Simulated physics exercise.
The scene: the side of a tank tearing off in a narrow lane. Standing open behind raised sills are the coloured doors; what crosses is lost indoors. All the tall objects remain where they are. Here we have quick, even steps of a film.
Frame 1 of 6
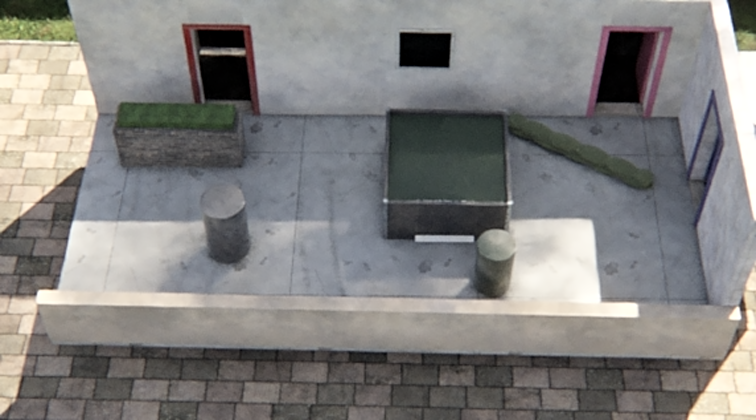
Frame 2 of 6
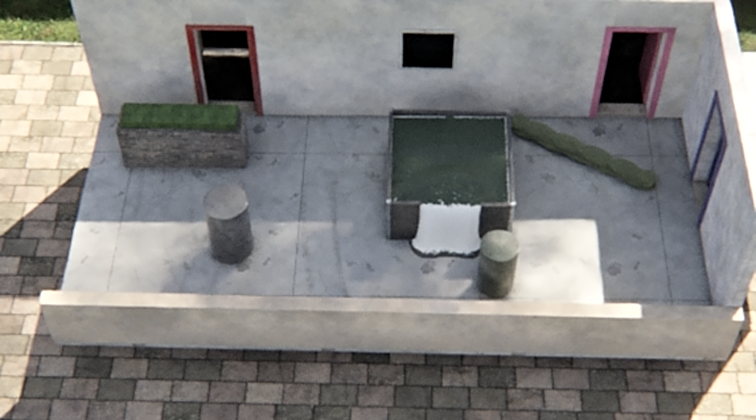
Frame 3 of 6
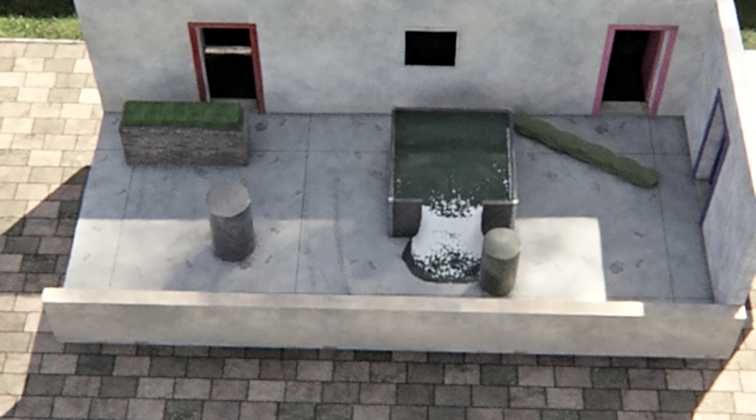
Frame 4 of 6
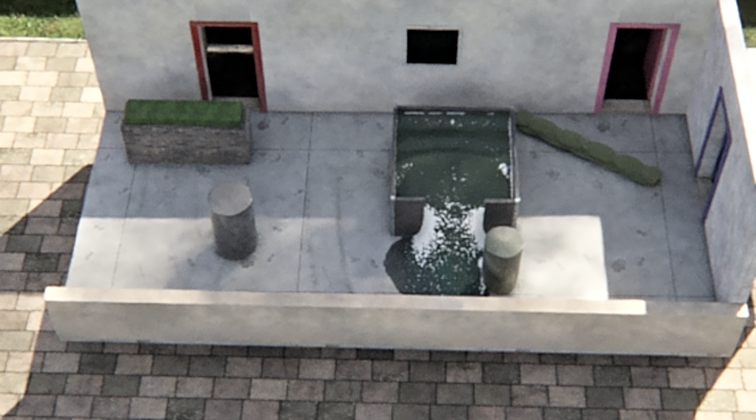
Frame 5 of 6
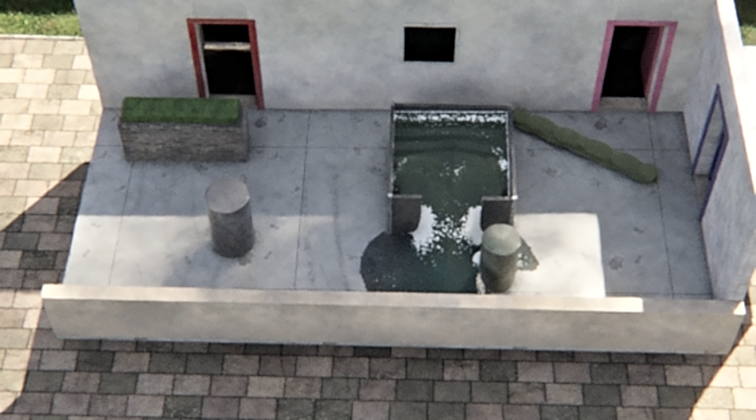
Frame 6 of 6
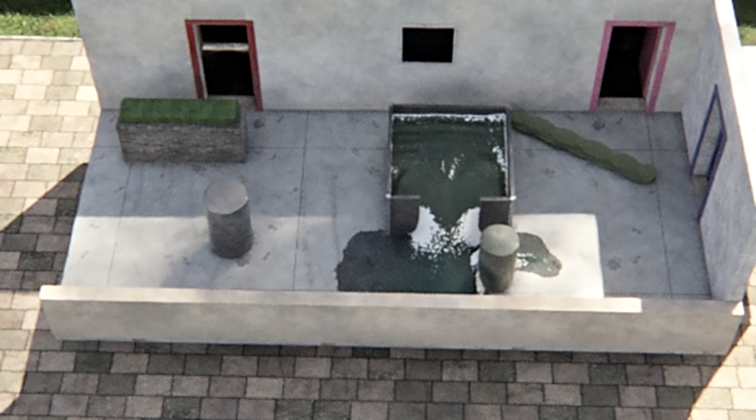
A square tank of dark green water stands in a pale walled yard, seen from high above, with a planter and grey pillar to its left, and a mossy pillar and long hedge to its right. Red and pink doorways flank a dark window behind. The tank's front opens and white, foaming water pours out, spreading darkly leftward and then also right around the mossy pillar.
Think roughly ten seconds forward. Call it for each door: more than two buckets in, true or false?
Blue door true, red door false, pink door false.
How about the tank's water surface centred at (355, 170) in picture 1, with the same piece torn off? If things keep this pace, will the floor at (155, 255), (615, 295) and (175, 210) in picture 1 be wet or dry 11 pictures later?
First spot gets drenched, second spot gets drenched, third spot stays unwetted.
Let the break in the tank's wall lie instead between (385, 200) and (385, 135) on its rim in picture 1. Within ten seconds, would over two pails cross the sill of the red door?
I reckon red overshoots.
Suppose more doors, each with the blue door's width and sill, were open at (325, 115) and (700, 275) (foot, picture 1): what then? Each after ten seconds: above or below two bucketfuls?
The first door ends up below and the second ends up above.
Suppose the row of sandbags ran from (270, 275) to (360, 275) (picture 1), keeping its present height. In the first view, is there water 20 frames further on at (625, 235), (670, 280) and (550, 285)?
Result - soaked, soaked, soaked.
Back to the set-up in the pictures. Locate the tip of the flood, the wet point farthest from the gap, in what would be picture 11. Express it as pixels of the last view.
Best guess: Near (217, 317).
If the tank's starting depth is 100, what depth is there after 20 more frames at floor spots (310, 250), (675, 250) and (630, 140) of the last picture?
My figures are about 4, 16 and 0 percent.
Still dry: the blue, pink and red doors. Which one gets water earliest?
It's the one in blue.
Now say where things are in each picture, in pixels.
The first picture shows the water tank at (447, 159) is whole and still.
In the second picture, the front is at (416, 248), out from the gap at (449, 225).
In the third picture, the front is at (433, 279), out from the gap at (451, 225).
In the fourth picture, the front is at a hidden place, out from the gap at (453, 223).
In the fifth picture, the front is at a hidden place, out from the gap at (450, 221).
In the sixth picture, water pours out at (449, 222) and has run to a hidden place.
A moment on, water covers 20 % of the floor; the blue door not reached, the red door not reached, the pink door not reached.
Next, water covers 45 % of the floor; the blue door not reached, the red door not reached, the pink door not reached.
Then, water covers 60 % of the floor; the blue door under two buckets in, the red door not reached, the pink door not reached.
Later, water covers 80 % of the floor; the blue door over two buckets in, the red door wet at the sill, nothing in, the pink door under two buckets in.
In the end, water covers 85 % of the floor; the blue door over two buckets in, the red door wet at the sill, nothing in, the pink door under two buckets in.
